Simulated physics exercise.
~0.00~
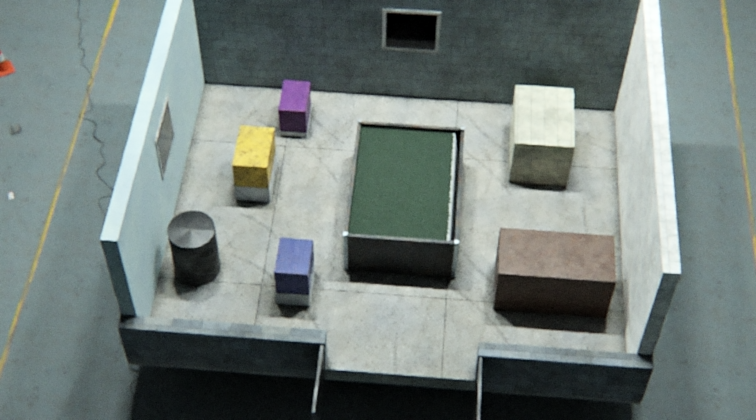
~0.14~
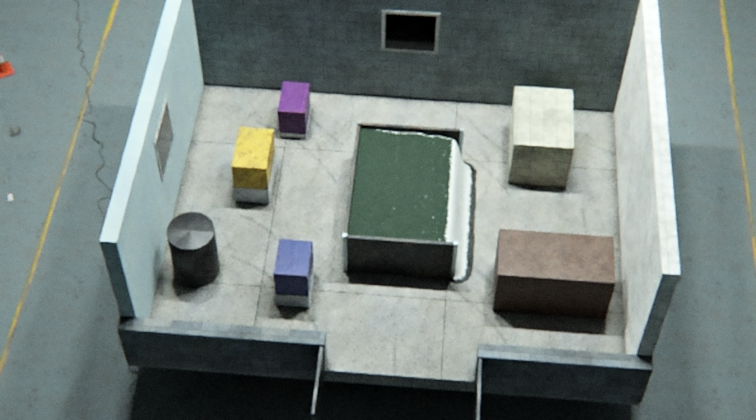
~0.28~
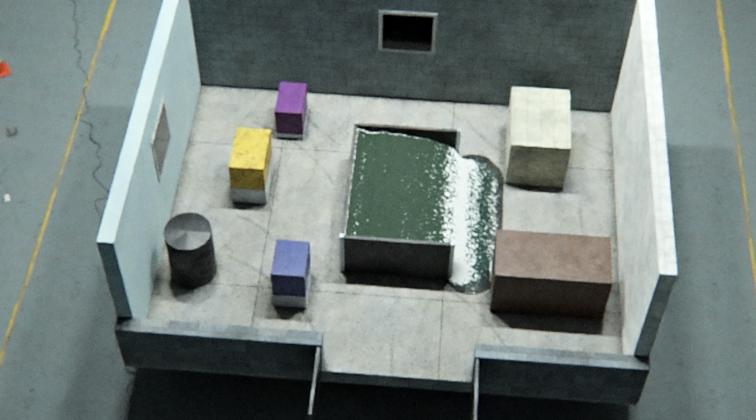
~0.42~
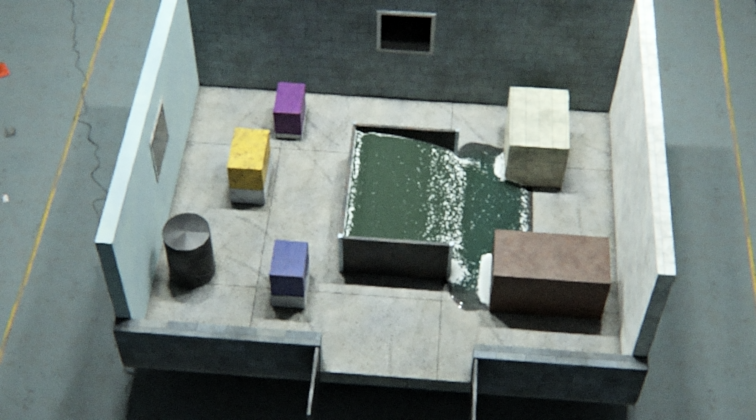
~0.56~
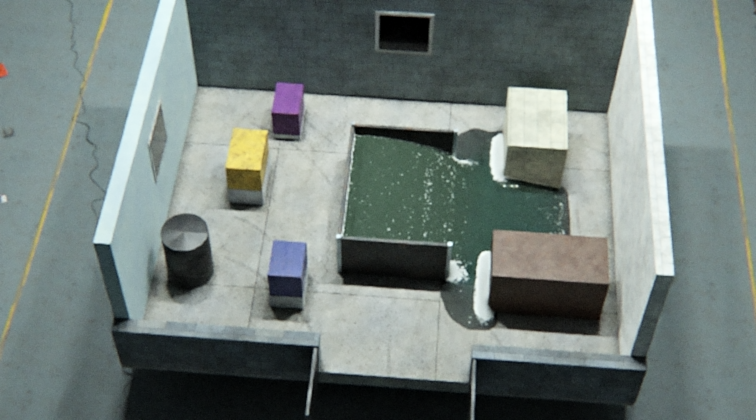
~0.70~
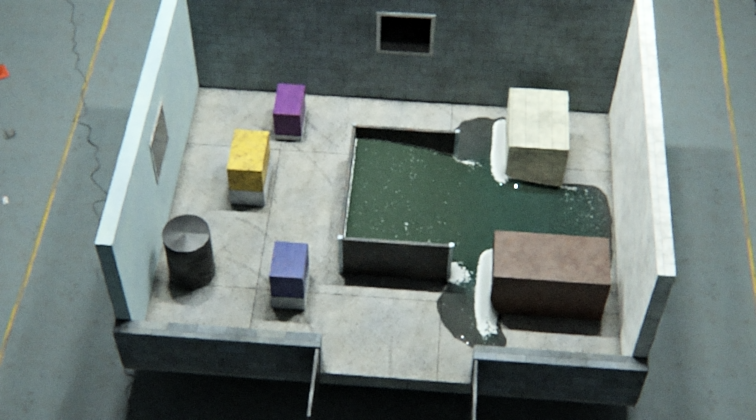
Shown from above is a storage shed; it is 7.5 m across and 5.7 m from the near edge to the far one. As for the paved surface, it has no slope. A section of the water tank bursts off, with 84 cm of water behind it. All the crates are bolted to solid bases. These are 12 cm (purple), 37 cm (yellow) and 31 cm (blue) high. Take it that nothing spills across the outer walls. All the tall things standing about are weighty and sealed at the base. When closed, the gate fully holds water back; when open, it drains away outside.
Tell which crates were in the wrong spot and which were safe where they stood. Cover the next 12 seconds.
Purple crate wrong spot, yellow crate safe spot, blue crate safe spot.
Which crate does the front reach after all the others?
It is the blue one.
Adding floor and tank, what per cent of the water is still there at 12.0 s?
Some 82 out of every hundred parts.
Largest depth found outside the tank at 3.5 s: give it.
Depth: Approx. 38 cm.
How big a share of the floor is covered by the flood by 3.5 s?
Close to 55 in a hundred.
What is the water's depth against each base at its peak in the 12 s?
Purple 26 cm, yellow 14 cm, blue 19 cm at the peak.
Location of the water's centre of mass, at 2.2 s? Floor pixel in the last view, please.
Roughly (502, 216).
After 1.4 s water covers 30 % of the floor and is deepest (60 cm) near (596, 249); purple plinth not reached, yellow plinth not reached, blue plinth not reached.
After 2.2 s water covers 45 % of the floor and is deepest (47 cm) near (607, 249); purple plinth not reached, yellow plinth not reached, blue plinth not reached.
After 3.5 s water covers 55 % of the floor and is deepest (38 cm) near (572, 135); purple plinth reached, yellow plinth reached, blue plinth not reached.
After 7.0 s water covers 95 % of the floor and is deepest (17 cm) near (455, 265); purple plinth reached, yellow plinth reached, blue plinth reached.
After 12.0 s water covers 100 % of the floor and is deepest (11 cm) near (144, 326); highest at the purple plinth 26 cm, highest at the yellow plinth 14 cm, highest at the blue plinth 19 cm.
